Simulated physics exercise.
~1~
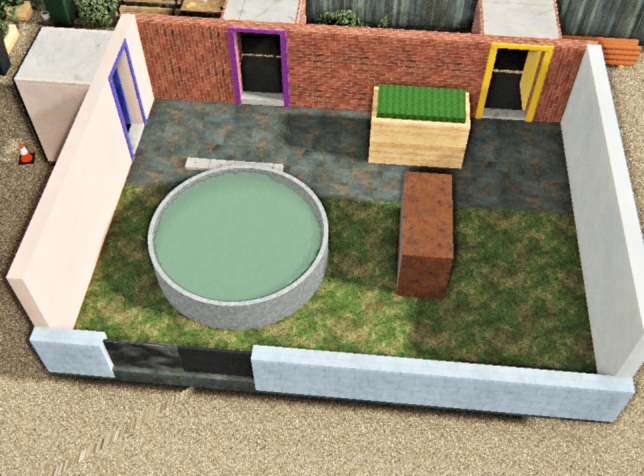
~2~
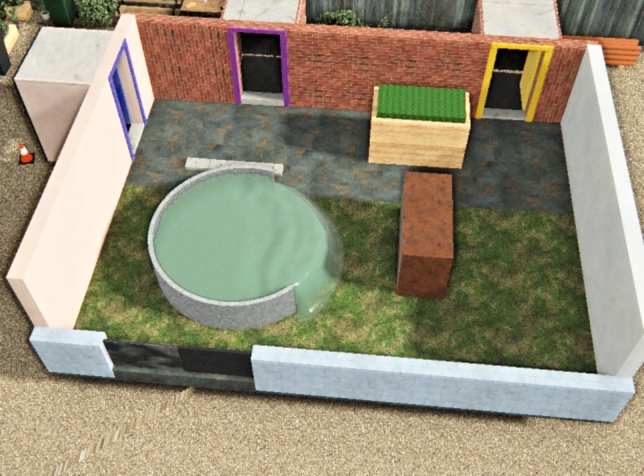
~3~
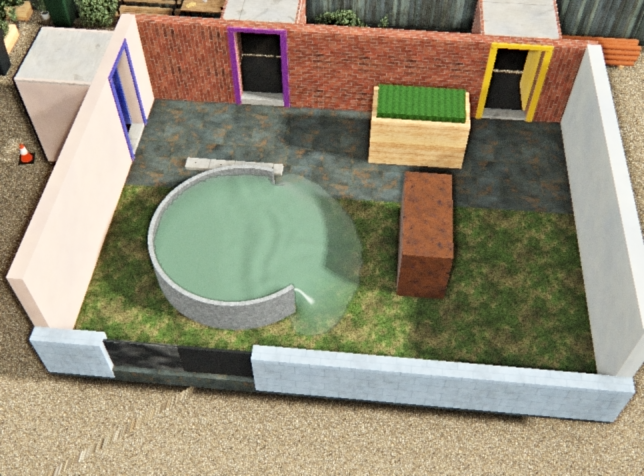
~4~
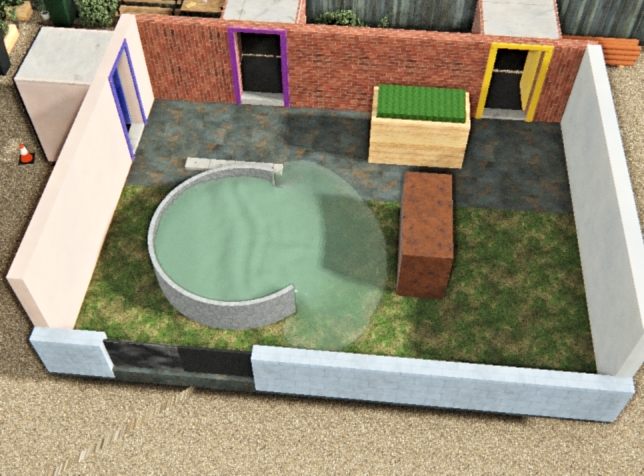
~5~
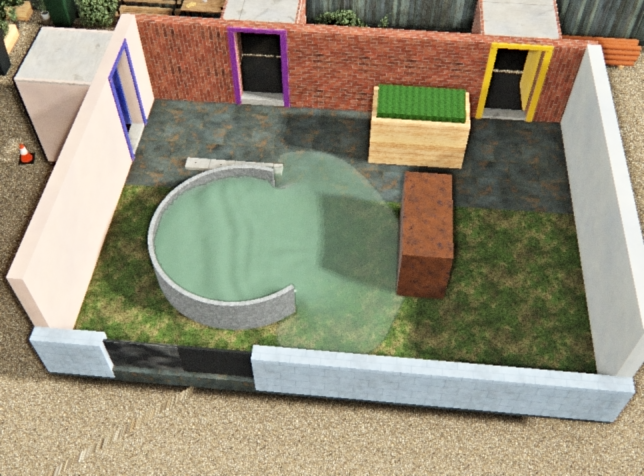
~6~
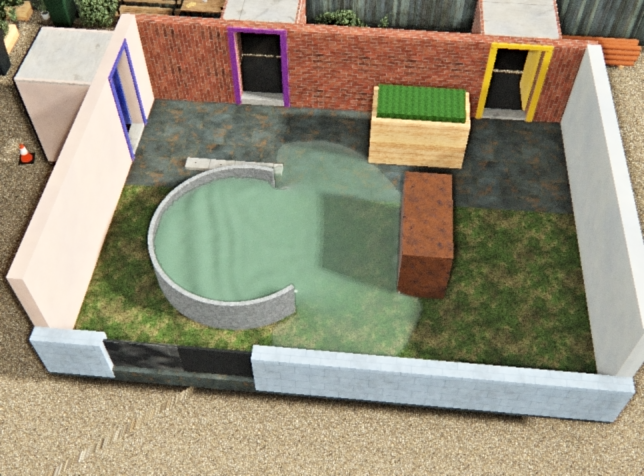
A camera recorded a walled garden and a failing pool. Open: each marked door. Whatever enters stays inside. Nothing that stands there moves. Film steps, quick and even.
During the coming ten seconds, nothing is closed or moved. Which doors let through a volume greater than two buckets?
Outcome: The blue door overshoots the limit; the yellow door overshoots the limit; the purple door keeps inside the limit.
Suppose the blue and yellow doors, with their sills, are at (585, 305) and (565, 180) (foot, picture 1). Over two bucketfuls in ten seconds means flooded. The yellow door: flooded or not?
Yellow door: It tops the limit.
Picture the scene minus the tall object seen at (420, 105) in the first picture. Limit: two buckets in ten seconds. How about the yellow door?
I'd say the yellow door spills past.
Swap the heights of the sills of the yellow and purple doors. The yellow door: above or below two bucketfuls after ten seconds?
Yellow door falls short.
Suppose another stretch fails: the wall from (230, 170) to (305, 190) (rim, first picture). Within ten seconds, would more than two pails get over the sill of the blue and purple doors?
Well, the blue door crosses the threshold, and the purple door crosses the threshold.
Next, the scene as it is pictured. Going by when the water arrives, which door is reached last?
Answer is the blue-painted one.
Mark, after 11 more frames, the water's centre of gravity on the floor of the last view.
The spot I would choose is (327, 242).
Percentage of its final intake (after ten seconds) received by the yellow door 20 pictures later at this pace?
Some 0 per cent.
A moment on, water covers 35 % of the floor; the blue door not reached, the yellow door not reached, the purple door not reached.
Next, water covers 45 % of the floor; the blue door not reached, the yellow door not reached, the purple door wet at the sill, nothing in.
Then, water covers 75 % of the floor; the blue door not reached, the yellow door wet at the sill, nothing in, the purple door wet at the sill, nothing in.
Later, water covers 90 % of the floor; the blue door over two buckets in, the yellow door over two buckets in, the purple door wet at the sill, nothing in.
In the end, water covers 100 % of the floor; the blue door far over two buckets in, the yellow door over two buckets in, the purple door wet at the sill, nothing in.
